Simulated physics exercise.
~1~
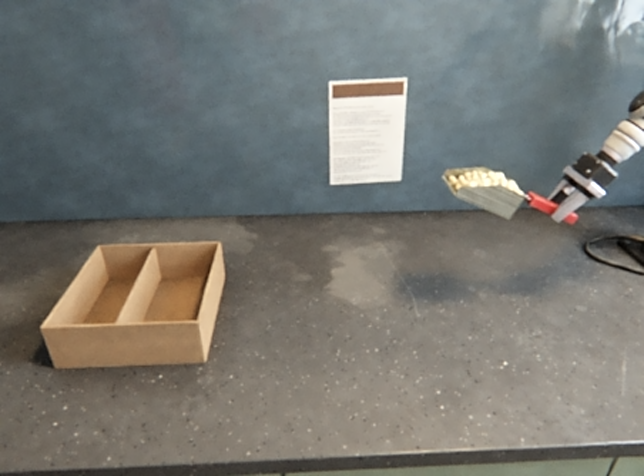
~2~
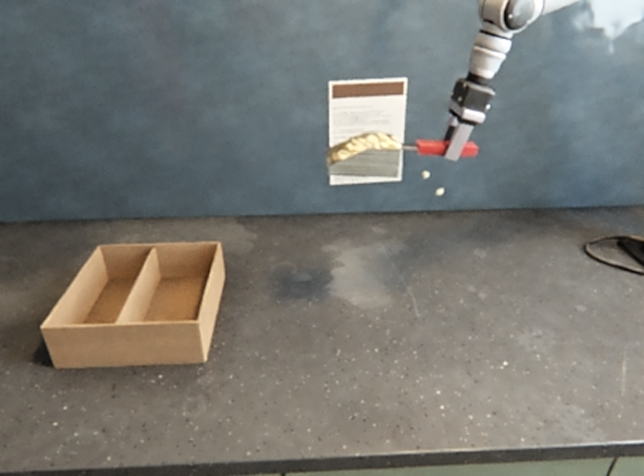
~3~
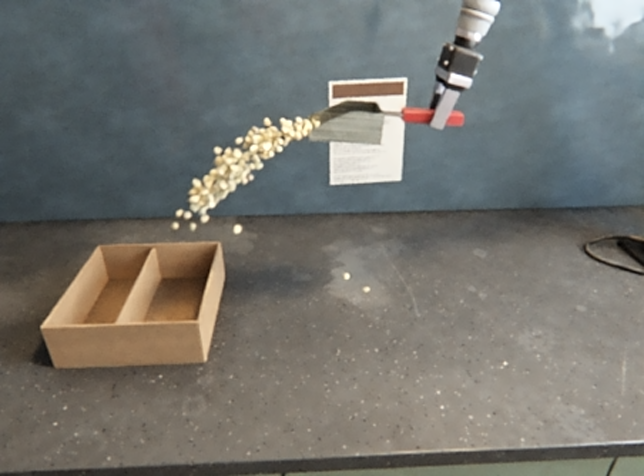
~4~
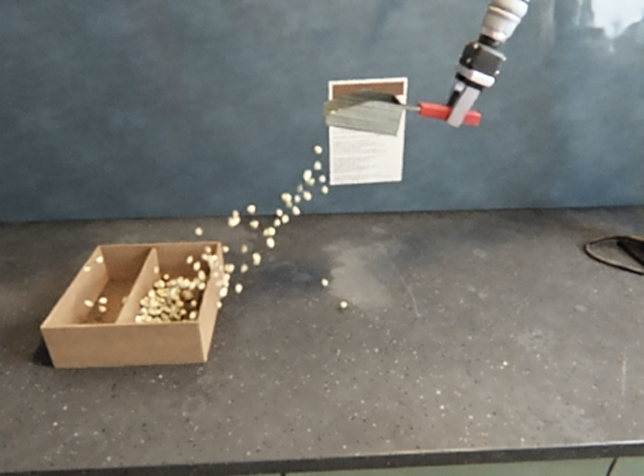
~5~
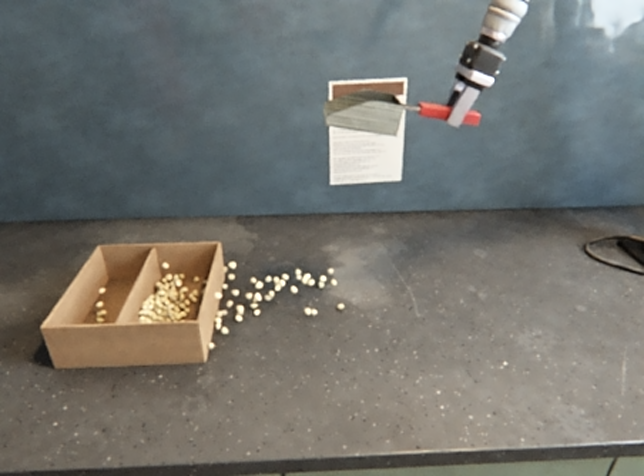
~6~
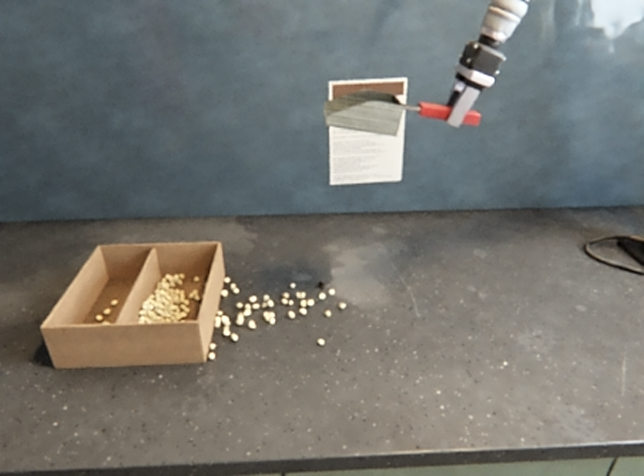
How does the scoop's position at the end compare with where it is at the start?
At the start the scoop is low on the right side, not far above the table. By the end it is held higher and farther to the left, in front of the sheet of paper on the wall.
